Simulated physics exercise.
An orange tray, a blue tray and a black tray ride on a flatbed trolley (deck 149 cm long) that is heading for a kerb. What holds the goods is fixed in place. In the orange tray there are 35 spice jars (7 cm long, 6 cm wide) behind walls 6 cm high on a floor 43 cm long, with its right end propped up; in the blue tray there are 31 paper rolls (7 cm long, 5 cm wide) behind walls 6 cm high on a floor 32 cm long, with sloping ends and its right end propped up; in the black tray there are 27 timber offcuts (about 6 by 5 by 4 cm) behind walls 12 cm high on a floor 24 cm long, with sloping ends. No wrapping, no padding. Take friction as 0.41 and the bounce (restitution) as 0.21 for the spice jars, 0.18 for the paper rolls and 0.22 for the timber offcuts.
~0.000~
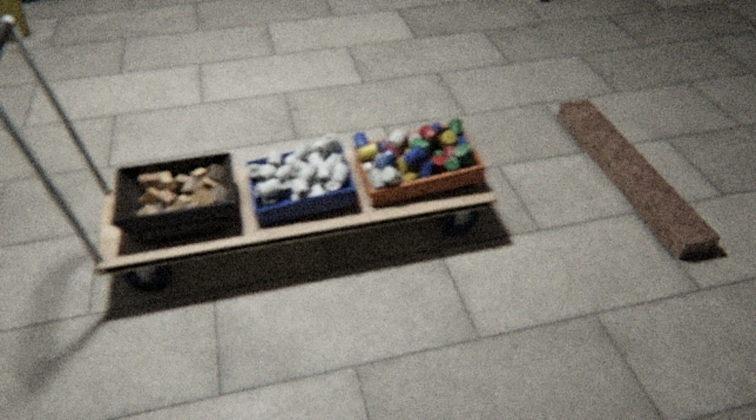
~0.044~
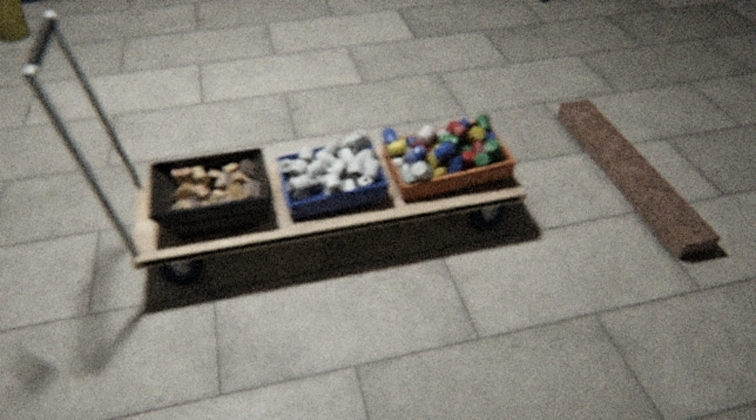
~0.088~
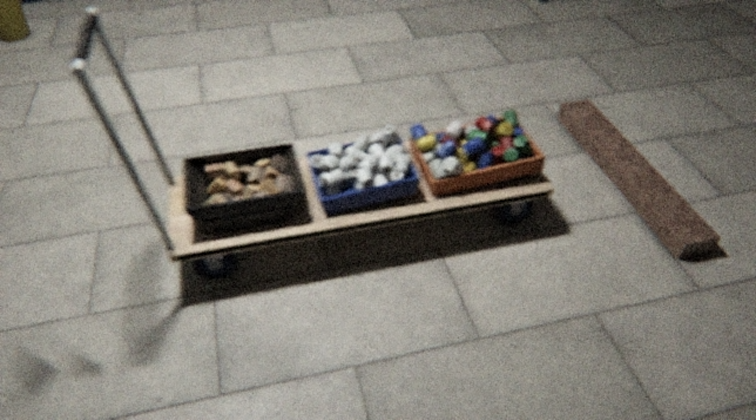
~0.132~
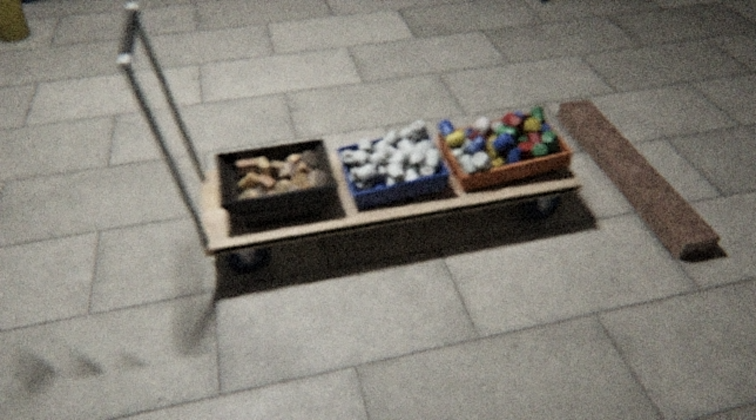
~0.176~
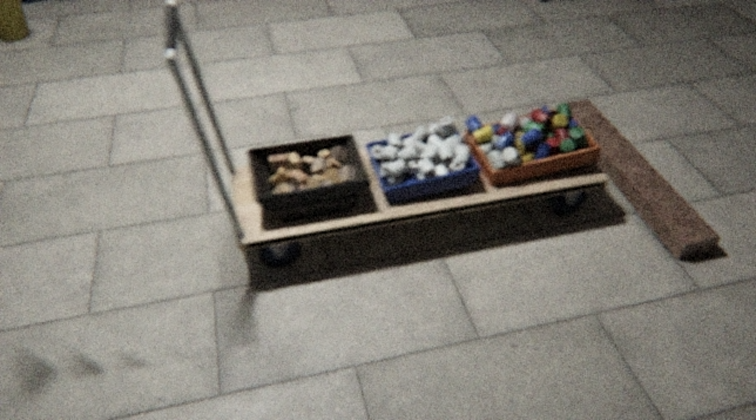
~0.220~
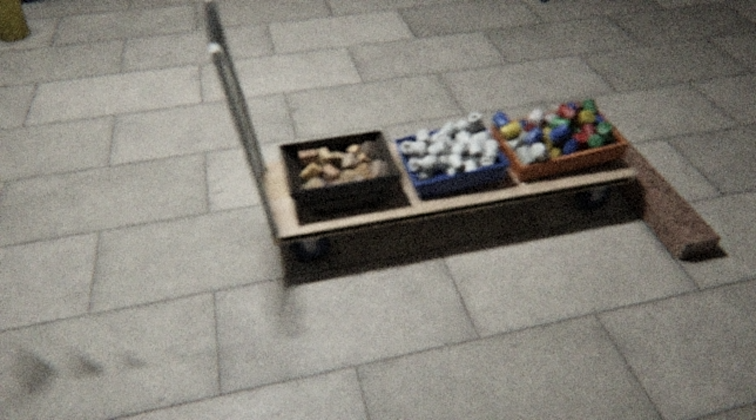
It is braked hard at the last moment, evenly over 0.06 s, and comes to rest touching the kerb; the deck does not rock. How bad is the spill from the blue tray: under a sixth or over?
It sheds over a sixth of them.
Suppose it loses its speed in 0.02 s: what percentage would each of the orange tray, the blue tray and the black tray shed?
In that case orange tray 40, blue tray 40, black tray 10 per cent.
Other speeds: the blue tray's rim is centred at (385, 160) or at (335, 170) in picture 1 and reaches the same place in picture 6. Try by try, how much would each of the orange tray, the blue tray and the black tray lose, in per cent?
Orange tray 10 then 20, blue tray 0 then 20, black tray 0 then 0 per cent.
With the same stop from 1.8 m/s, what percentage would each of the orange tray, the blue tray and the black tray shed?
In that case orange tray 10, blue tray 10, black tray 0 per cent.
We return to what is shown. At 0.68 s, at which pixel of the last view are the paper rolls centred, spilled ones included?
Around (506, 146).
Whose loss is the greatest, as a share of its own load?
The blue tray.
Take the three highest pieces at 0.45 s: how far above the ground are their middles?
About 44 cm.
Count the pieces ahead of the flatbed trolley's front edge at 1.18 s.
Some 6 pieces.
After 0.23 s, the brake bites.
After 0.33 s, the orange tray is down by 2 of 35, the blue tray is down by 3 of 31 and the black tray has all 27.
After 0.45 s, the orange tray is down by 5 of 35, the blue tray is down by 10 of 31 and the black tray is down by 2 of 27.
After 0.68 s, the orange tray is down by 6 of 35, the blue tray is down by 13 of 31 and the black tray is down by 2 of 27.
Final count (at 1.18 s), the orange tray is down by 7 of 35, the blue tray is down by 14 of 31 and the black tray is down by 2 of 27. Asked share, 14 of 31, 45 per cent.
